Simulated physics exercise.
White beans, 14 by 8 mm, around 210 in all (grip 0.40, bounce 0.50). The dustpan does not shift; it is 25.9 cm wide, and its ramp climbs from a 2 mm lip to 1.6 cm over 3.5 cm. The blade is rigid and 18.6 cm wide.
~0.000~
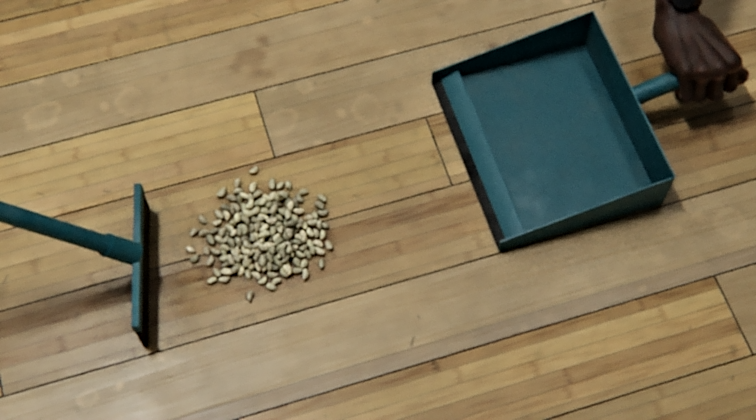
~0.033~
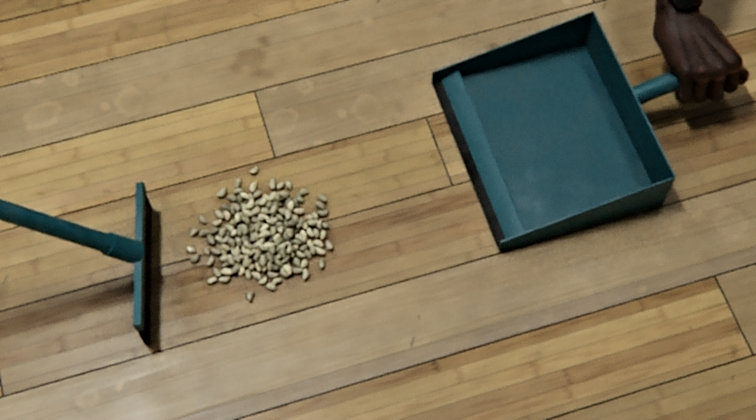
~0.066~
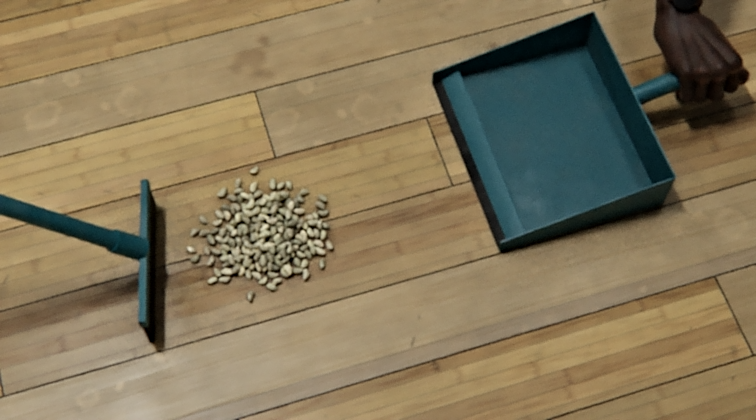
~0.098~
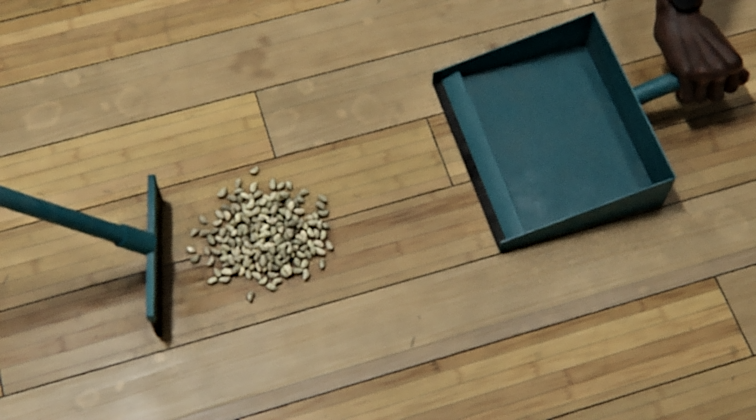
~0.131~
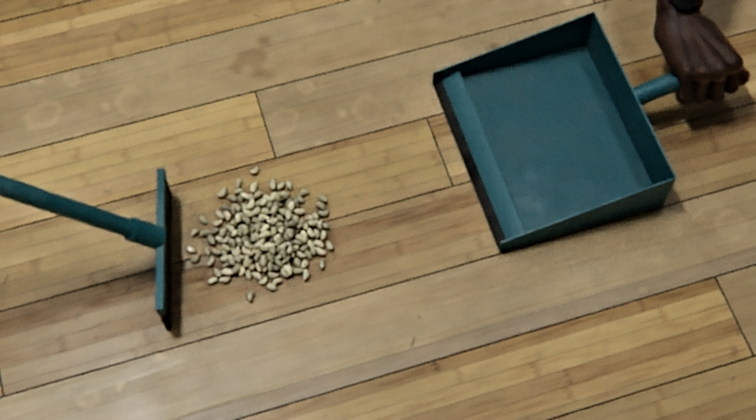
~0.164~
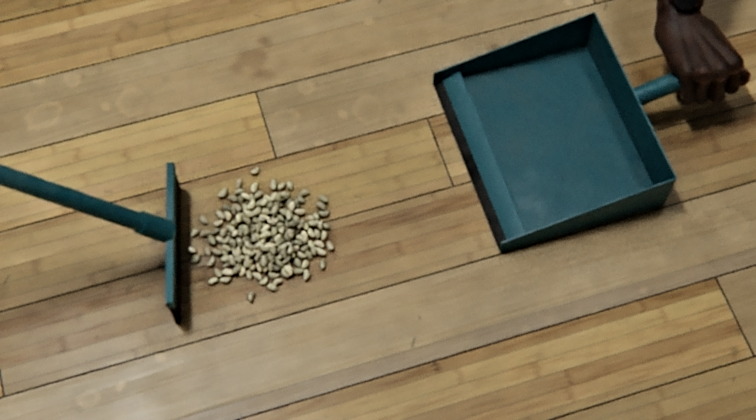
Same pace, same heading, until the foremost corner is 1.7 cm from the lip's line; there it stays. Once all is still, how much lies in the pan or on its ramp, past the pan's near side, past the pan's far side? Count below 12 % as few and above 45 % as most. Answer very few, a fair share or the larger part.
Pan: Very few, near side: Very few, far side: Very few.
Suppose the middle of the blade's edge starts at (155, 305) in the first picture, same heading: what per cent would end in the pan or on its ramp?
Some 5 per cent.
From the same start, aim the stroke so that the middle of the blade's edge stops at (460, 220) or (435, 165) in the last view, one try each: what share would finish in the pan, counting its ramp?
Some 20 and 20 per cent.
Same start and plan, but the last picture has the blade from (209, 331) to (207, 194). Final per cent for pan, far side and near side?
Pan 10, far 0, near 40.
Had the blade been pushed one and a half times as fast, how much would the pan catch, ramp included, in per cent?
Then about 5 per cent.
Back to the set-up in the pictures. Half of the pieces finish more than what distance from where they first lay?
Roughly 14 cm.
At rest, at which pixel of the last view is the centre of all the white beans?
At about (379, 206).
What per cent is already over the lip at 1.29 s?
About 0 per cent by then.
After 0.60 s, middle of the blade 22 cm from the lip; 0 % over the lip, far side 0 %, near side 0 %.
After 0.90 s, middle of the blade 11 cm from the lip; 0 % over the lip, far side 5 %, near side 0 %.
After 1.29 s, middle of the blade 4 cm from the lip; 0 % over the lip, far side 5 %, near side 0 %.
At rest (2.4 s), pan 0 %, near side 0 %, far side 5 %, in front of the lip or behind the blade 95 %.
